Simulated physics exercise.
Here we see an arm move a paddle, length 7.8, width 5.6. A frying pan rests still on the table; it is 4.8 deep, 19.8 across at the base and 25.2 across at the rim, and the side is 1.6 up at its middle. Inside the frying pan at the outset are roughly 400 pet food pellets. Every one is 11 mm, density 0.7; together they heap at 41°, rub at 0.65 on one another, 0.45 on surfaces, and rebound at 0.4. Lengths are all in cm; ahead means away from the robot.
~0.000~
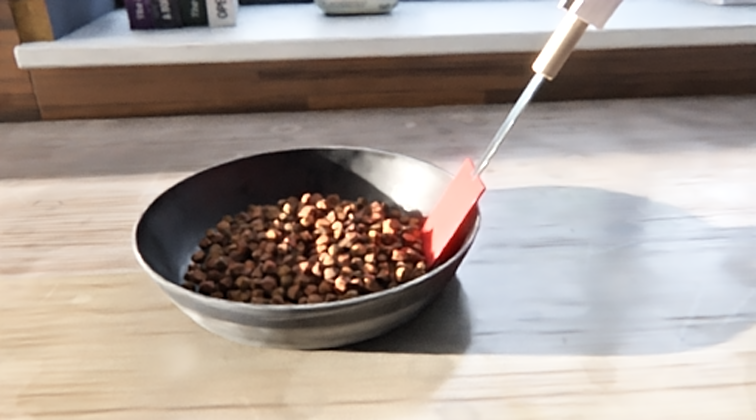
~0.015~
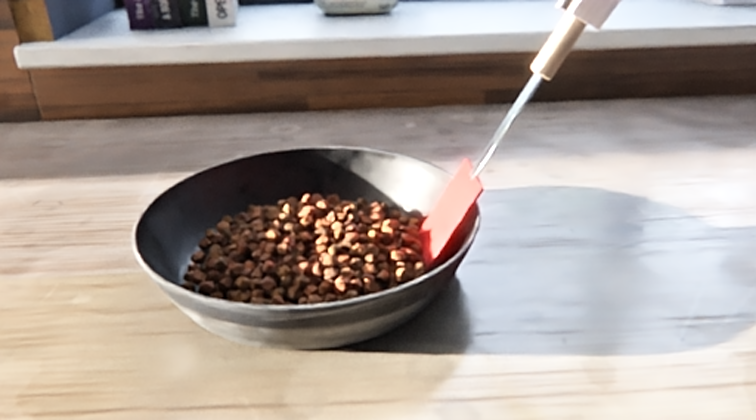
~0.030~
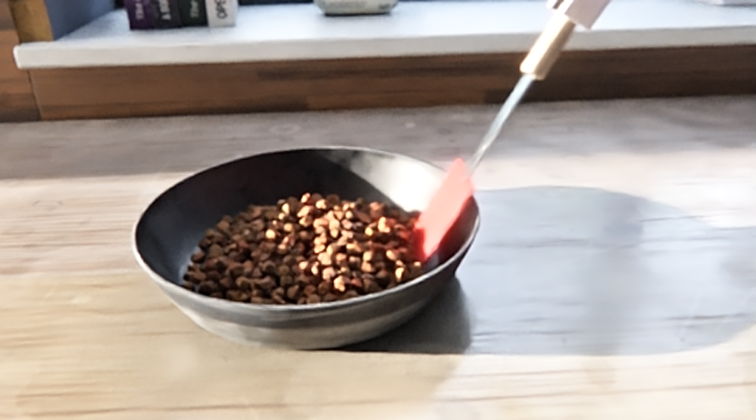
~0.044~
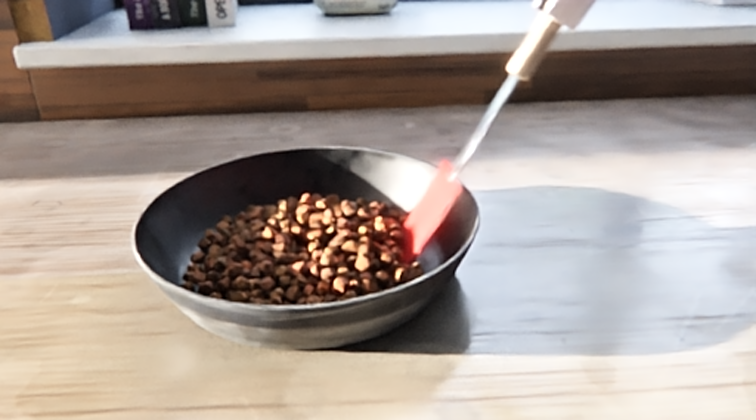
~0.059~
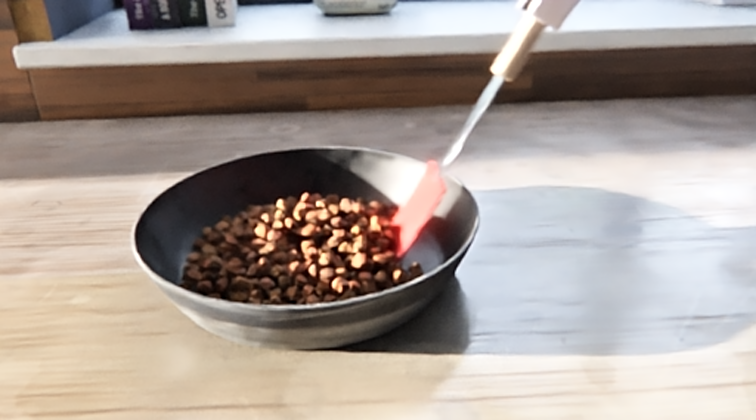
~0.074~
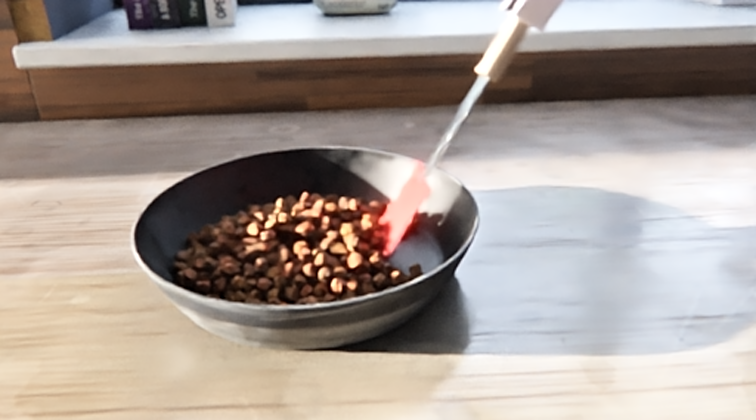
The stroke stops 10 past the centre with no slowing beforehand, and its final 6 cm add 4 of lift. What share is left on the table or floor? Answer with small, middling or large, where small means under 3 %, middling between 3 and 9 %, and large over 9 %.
It is large.
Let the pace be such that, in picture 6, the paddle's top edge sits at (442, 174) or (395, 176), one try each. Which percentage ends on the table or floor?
Roughly 5 per cent, then roughly 20 per cent.
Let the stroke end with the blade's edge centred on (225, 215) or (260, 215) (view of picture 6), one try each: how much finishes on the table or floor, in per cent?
First try roughly 0 percent, second roughly 0 percent.
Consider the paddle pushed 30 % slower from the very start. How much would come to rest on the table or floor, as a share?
Near 10 %.
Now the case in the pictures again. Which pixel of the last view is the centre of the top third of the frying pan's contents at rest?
It is centred around (207, 255).
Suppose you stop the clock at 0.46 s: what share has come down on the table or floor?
Around 10 percent.
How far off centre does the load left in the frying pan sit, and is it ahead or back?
3.0 cm ahead.
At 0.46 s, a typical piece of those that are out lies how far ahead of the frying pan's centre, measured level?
Distance ahead of centre: Approx. 20 cm.
After 0.15 s, sloping 60°, highest piece 4 above the table; 397 in the frying pan.
After 0.22 s, sloping 60°, highest piece 6 above the table; 397 in the frying pan.
After 0.46 s, sloping 60°, highest piece 17 above the table; 348 in the frying pan, 36 on the table or floor, 13 on the blade or in flight.
After 1.51 s, sloping 60°, highest piece 4 above the table; 348 in the frying pan, 49 on the table or floor.
In the end, 348 in the frying pan, 49 on the table or floor. That is 12 % on the table or floor.
